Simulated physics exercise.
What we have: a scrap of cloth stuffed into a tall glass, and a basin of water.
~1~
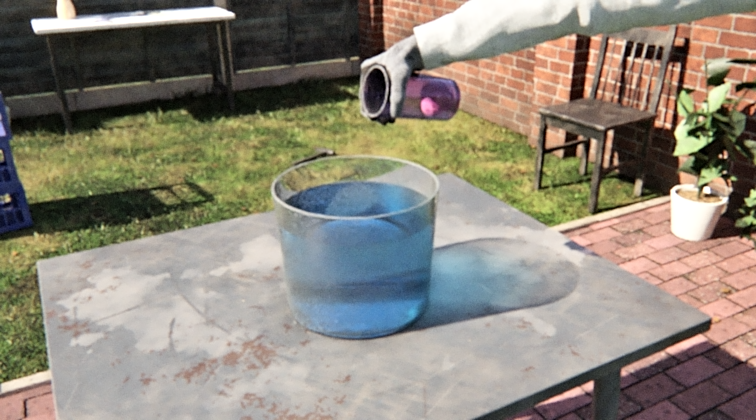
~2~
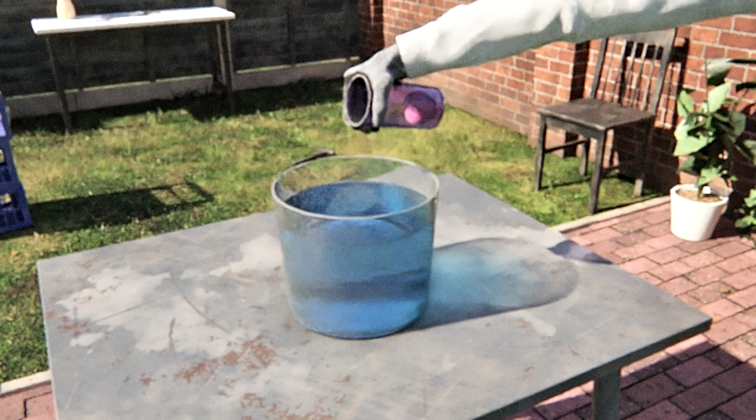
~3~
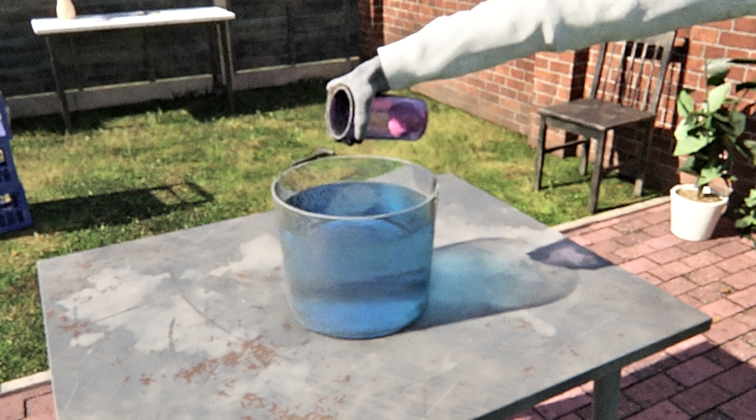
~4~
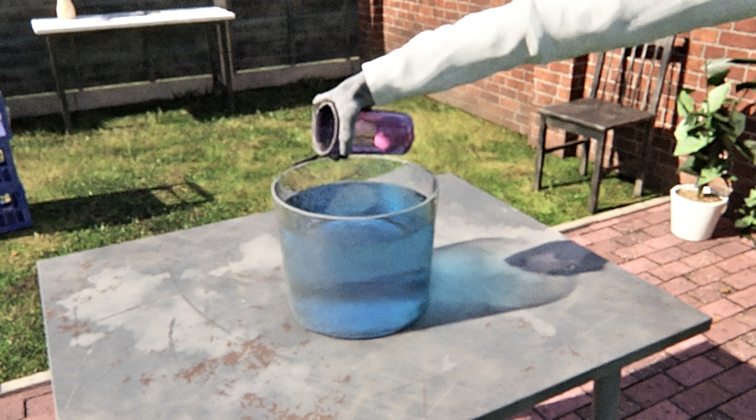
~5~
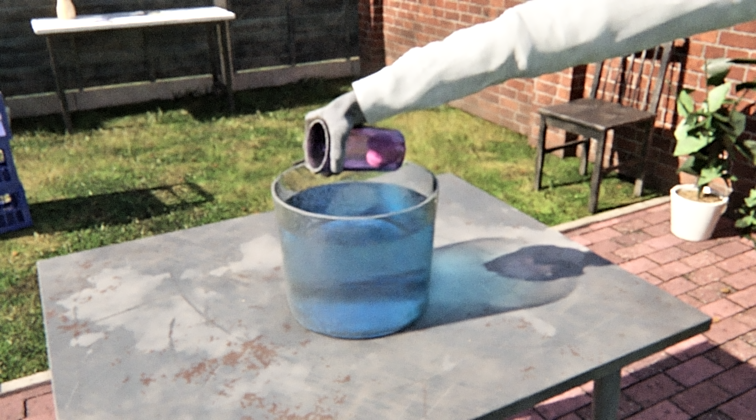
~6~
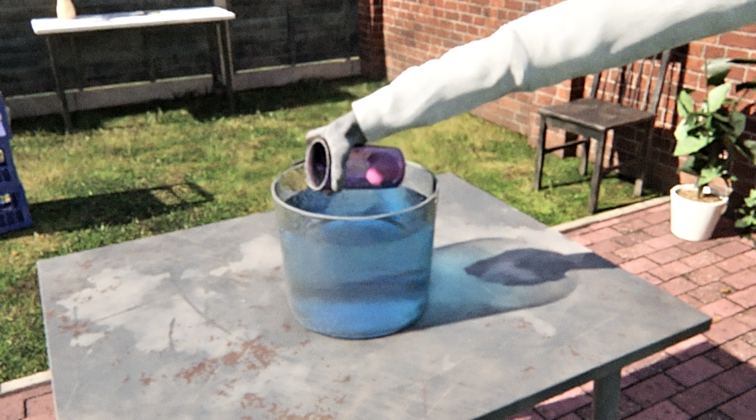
In this clip, a gloved hand holds a tall glass on its side, with a pinkish scrap of cloth inside, above a basin of blue water on an outdoor table, then moves it left and lowers it toward the surface.
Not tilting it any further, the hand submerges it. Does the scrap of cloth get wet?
The scrap of cloth gets soaked.
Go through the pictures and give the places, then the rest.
Tall glass (411, 95) on its side; above the basin, in the first picture.
Tall glass (394, 104) on its side; scrap of cloth (422, 107); coming down, in the second picture.
Tall glass (377, 116) on its side; lower, in the third picture.
Tall glass (363, 131) on its side; scrap of cloth (392, 134); lower still, in the fourth picture.
Tall glass (355, 148) on its side; close to the surface, in the fifth picture.
Tall glass (355, 166) on its side; scrap of cloth (384, 168); just over the surface, in the sixth picture.
Soon after, the tall glass enters the water.
Later, water pours in as the air escapes.
In the end, the tall glass is under, flooded, and the scrap of cloth is wet.
